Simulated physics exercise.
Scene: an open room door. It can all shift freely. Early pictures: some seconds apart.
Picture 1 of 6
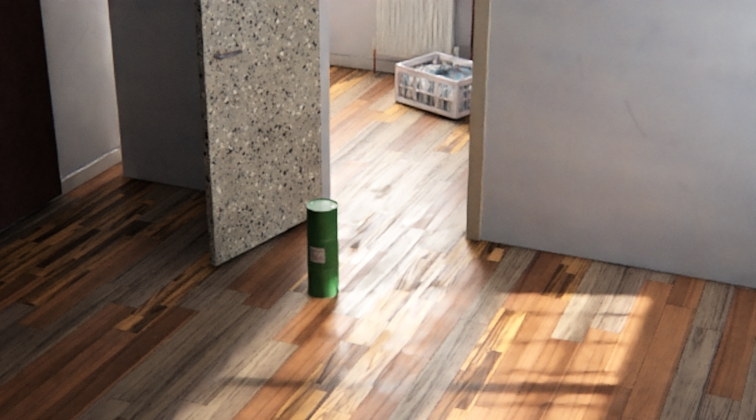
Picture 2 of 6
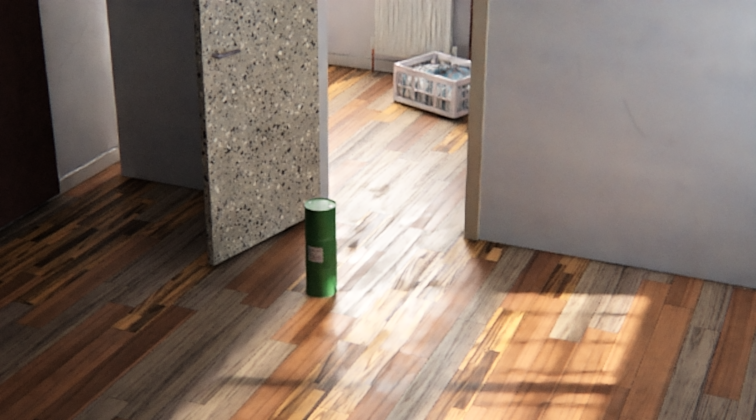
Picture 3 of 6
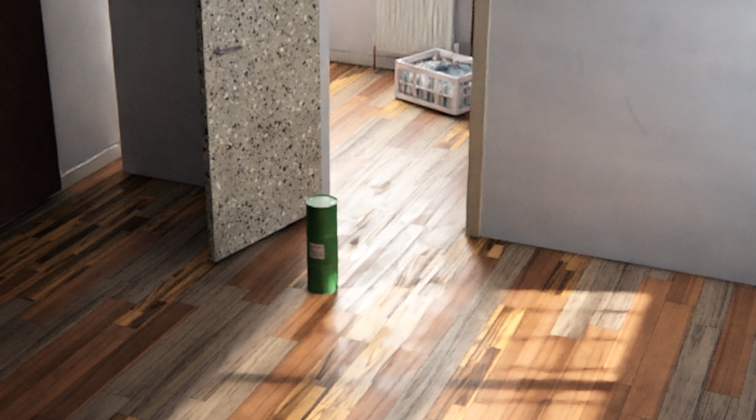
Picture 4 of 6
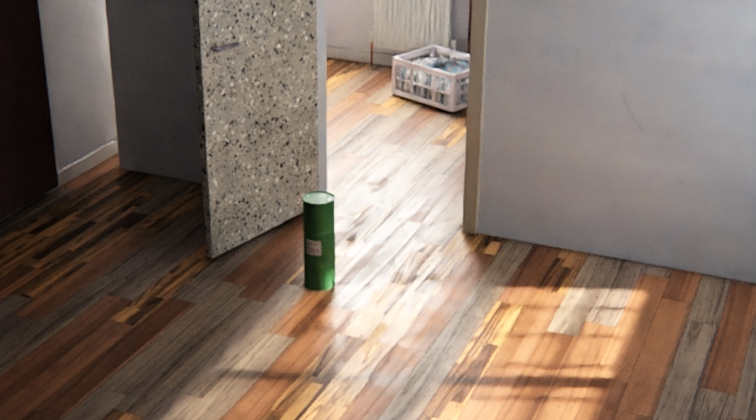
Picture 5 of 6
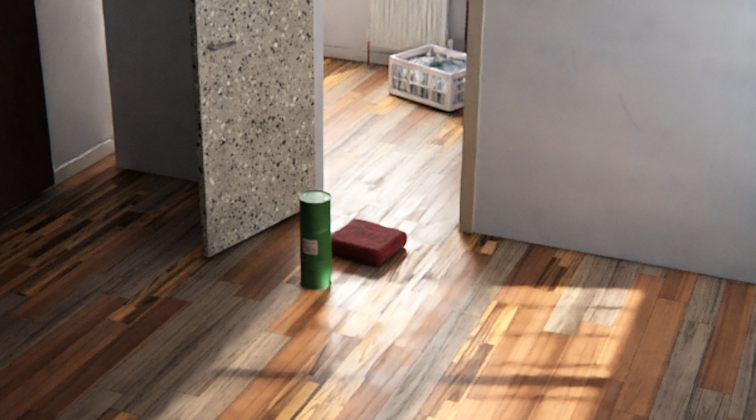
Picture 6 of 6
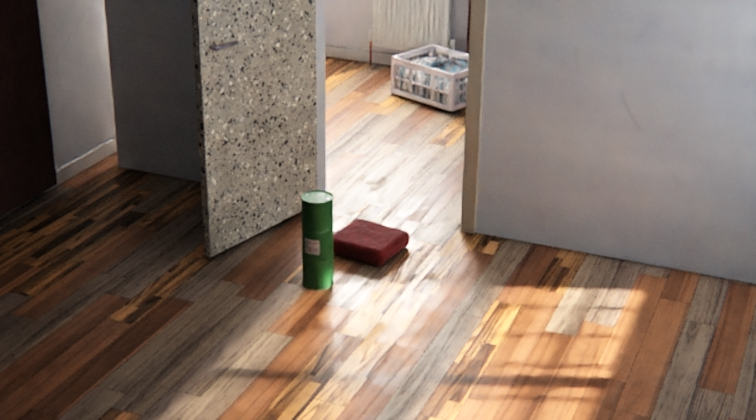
Sunlit room with wooden floor, a green canister standing by a wide-open door, a red cushion appearing on the floor beside it.
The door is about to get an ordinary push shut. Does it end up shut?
Yep, watching it, the door gets hung up on the way.
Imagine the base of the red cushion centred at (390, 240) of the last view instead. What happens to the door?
Next, the door gets stuck partway.
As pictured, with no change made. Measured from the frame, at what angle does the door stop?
It comes to about 20°.
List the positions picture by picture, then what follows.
Door wide open and still; green canister (323, 249), in the first picture.
Door wide open and still; green canister (321, 248), in the second picture.
Door wide open and still; green canister (322, 245), in the third picture.
Door wide open and still; green canister (319, 241), in the fourth picture.
Door wide open and still; green canister (316, 240), in the fifth picture.
Door wide open and still; red cushion (368, 242); green canister (318, 240), in the sixth picture.
Then, 0.60 s past the last view, door 75° open.
Then, 0.90 s past the last view, door 48° open; red cushion displaced a little near (397, 239).
Then, 1.00 s past the last view, door 39° open; red cushion displaced about its own width near (414, 237).
Then, 1.20 s past the last view, door 21° open; red cushion displaced about its own width near (446, 232).
Finally, door 21° open; moved from the start, red cushion; green canister still in place. Final places as the last picture's camera would see them, red cushion near (445, 232).
